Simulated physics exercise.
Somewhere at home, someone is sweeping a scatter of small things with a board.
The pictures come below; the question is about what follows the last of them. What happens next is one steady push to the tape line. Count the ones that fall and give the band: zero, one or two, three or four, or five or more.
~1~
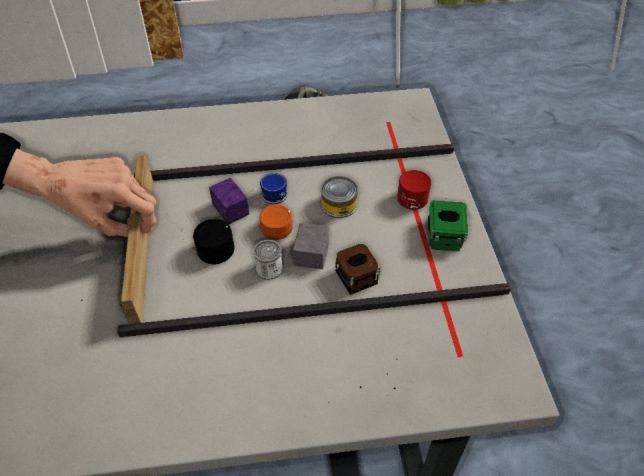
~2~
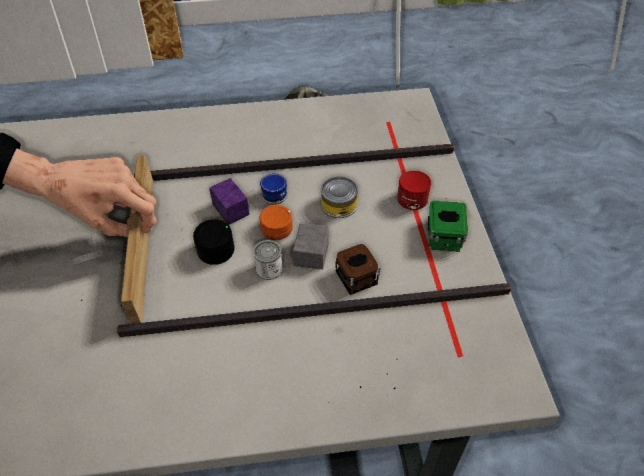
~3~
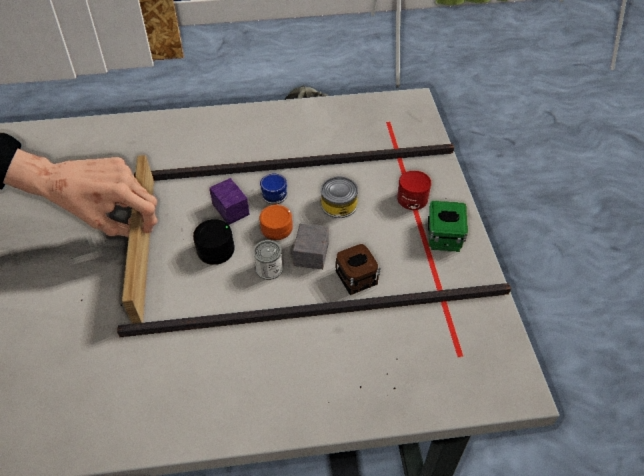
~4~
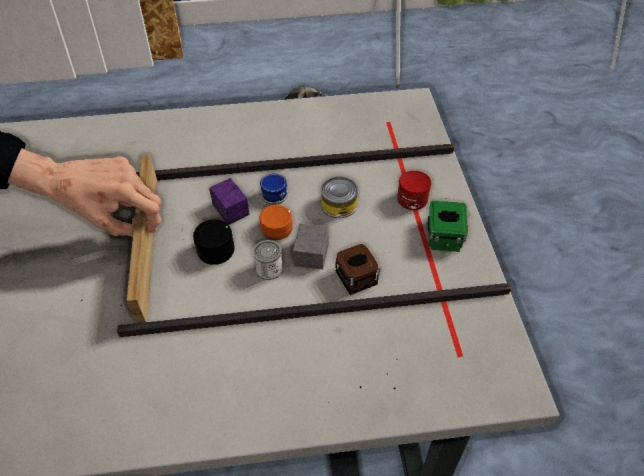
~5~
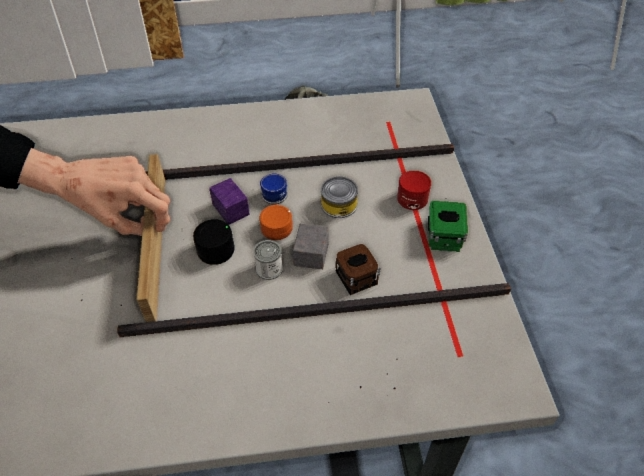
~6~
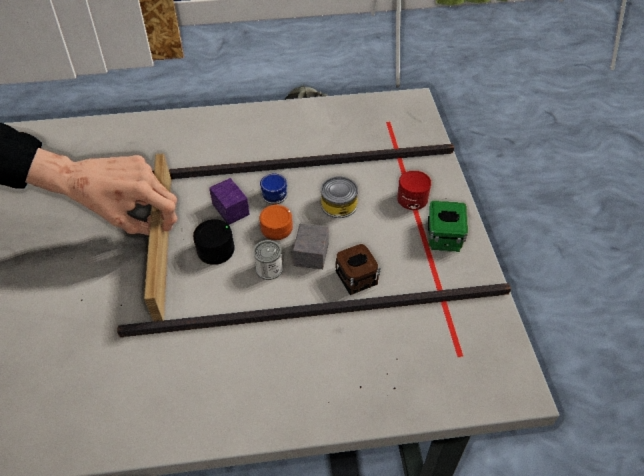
I expect one piece, maybe two, to go over the edge.
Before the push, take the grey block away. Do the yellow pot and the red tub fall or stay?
So the yellow pot is still there and the red tub goes off the edge.
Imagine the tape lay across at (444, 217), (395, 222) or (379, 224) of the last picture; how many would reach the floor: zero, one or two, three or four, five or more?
Place by place: 5 or more, then none, then none at all.
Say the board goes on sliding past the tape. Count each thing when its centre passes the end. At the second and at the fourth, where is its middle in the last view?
I'd say close to (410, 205), then close to (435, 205).
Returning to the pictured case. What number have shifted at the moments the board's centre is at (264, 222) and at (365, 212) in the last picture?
At that stage 6; at the next, 10.
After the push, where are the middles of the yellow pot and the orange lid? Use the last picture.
The yellow pot stops around (450, 175); the orange lid around (454, 203).
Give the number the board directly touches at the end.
In total, 5.
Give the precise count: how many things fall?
The answer is exactly 2.
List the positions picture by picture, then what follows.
Green case (447, 225); red tub (414, 190); brown case (357, 269); board (139, 234); tape (418, 220), in the first picture.
Red tub (414, 190); yellow pot (339, 197), in the second picture.
Brown case (357, 269); purple block (230, 201), in the third picture.
Green case (447, 225); blue tin (274, 189), in the fourth picture.
Red tub (414, 190); orange lid (276, 223), in the fifth picture.
Green case (447, 225); red tub (414, 190); brown case (357, 269); board (160, 232); tape (418, 220), in the sixth picture.
Soon after, none off yet; green case at rest near (447, 225); red tub at rest near (414, 190); brown case at rest near (357, 269).
In the end, the number that fall off is one or two; gone, red tub and green case.
